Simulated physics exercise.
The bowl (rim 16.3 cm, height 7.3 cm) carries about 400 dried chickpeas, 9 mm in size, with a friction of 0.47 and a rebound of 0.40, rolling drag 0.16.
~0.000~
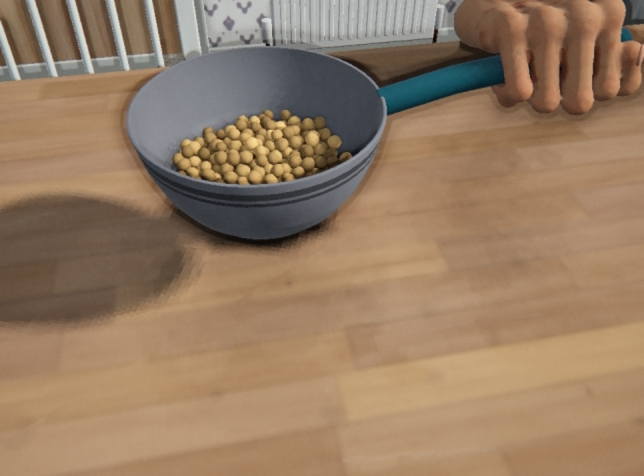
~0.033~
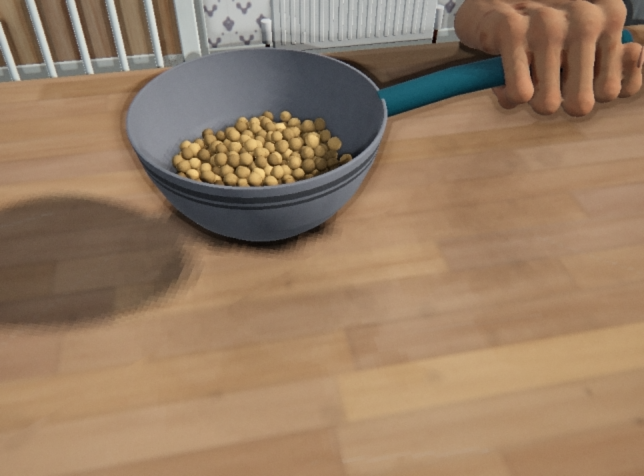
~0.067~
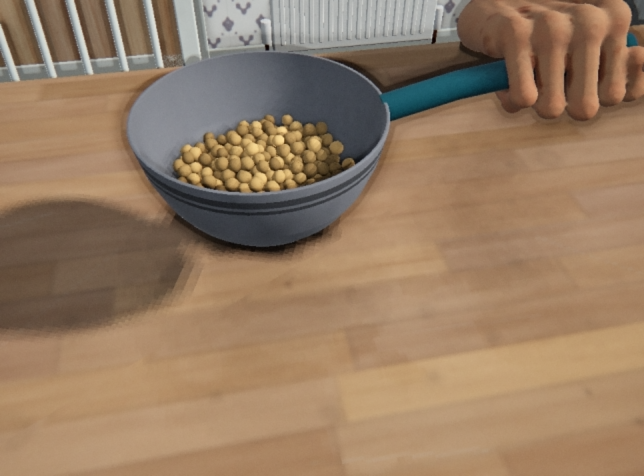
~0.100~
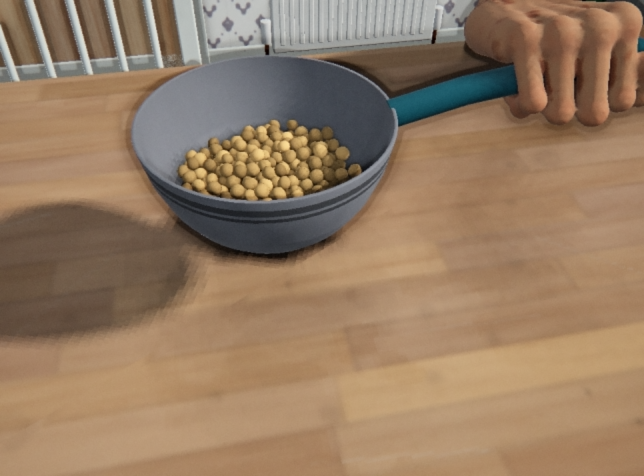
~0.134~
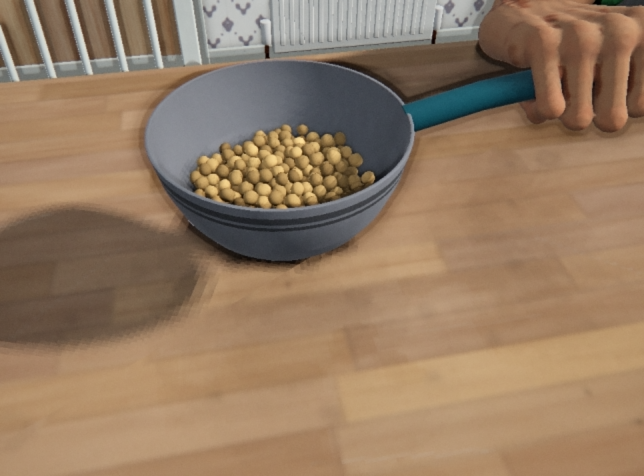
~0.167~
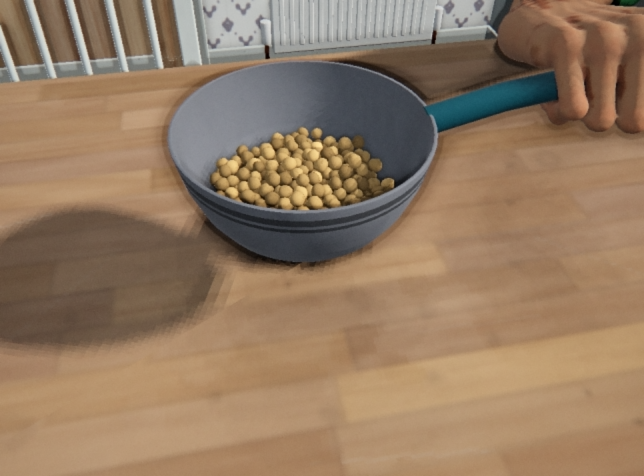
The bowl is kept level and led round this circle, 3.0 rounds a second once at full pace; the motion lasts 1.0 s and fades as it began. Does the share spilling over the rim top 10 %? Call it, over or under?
My call: Under.
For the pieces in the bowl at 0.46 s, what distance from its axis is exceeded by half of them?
Roughly 4.0 centimetres, give or take.
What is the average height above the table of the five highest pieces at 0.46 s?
Estimate: Close to 15 cm.
Then, at 0.46 s, bowl 100 %; middle of the pieces not yet landed near (262, 173).
After 0.71 s, bowl 100 %; middle of the pieces not yet landed near (295, 145).
After 0.93 s, bowl 100 %; middle of the pieces not yet landed near (323, 181).
Then, at 1.15 s, bowl 100 %; middle of the pieces not yet landed near (334, 172).
At rest (1.4 s), bowl 100 %.
